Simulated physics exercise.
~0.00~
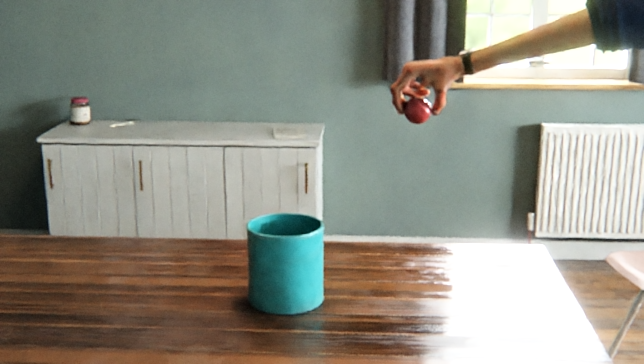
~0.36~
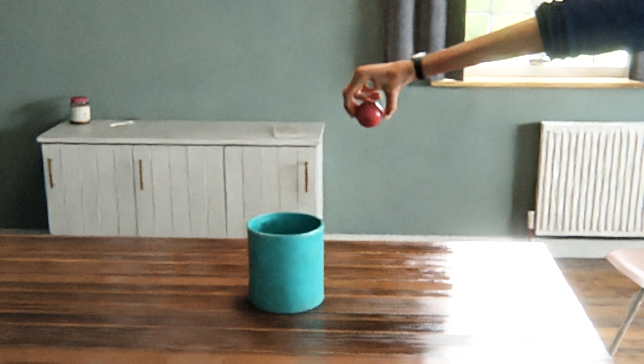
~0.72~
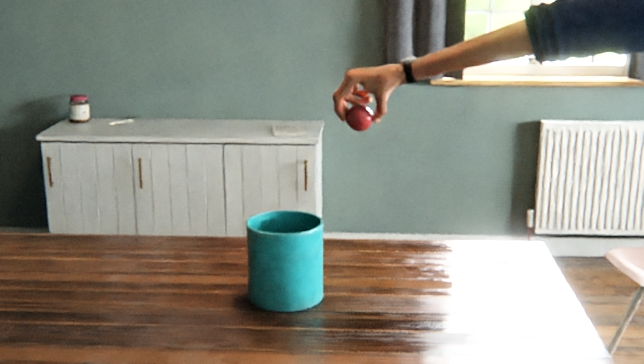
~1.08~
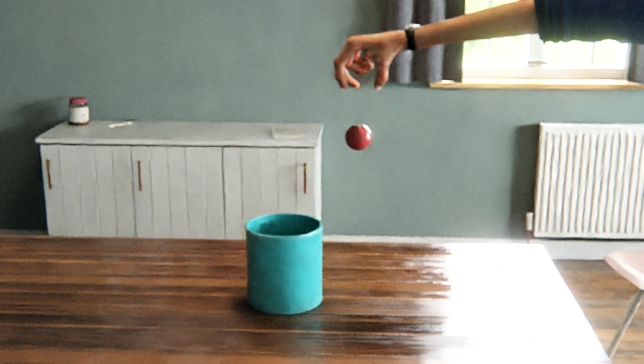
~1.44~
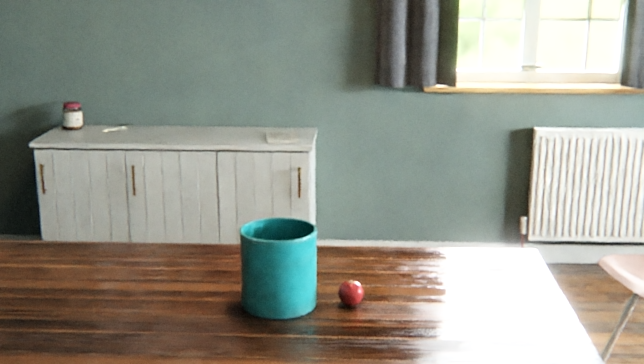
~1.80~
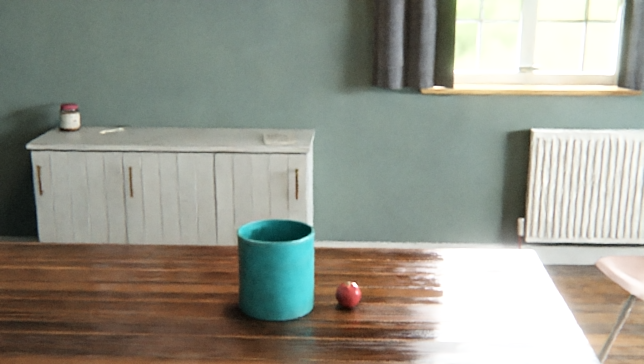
A hand held a small, round red object above a wooden table, moved it left toward a teal pot, and let go, so it dropped past the pot and came to rest on the tabletop just to the right of it.
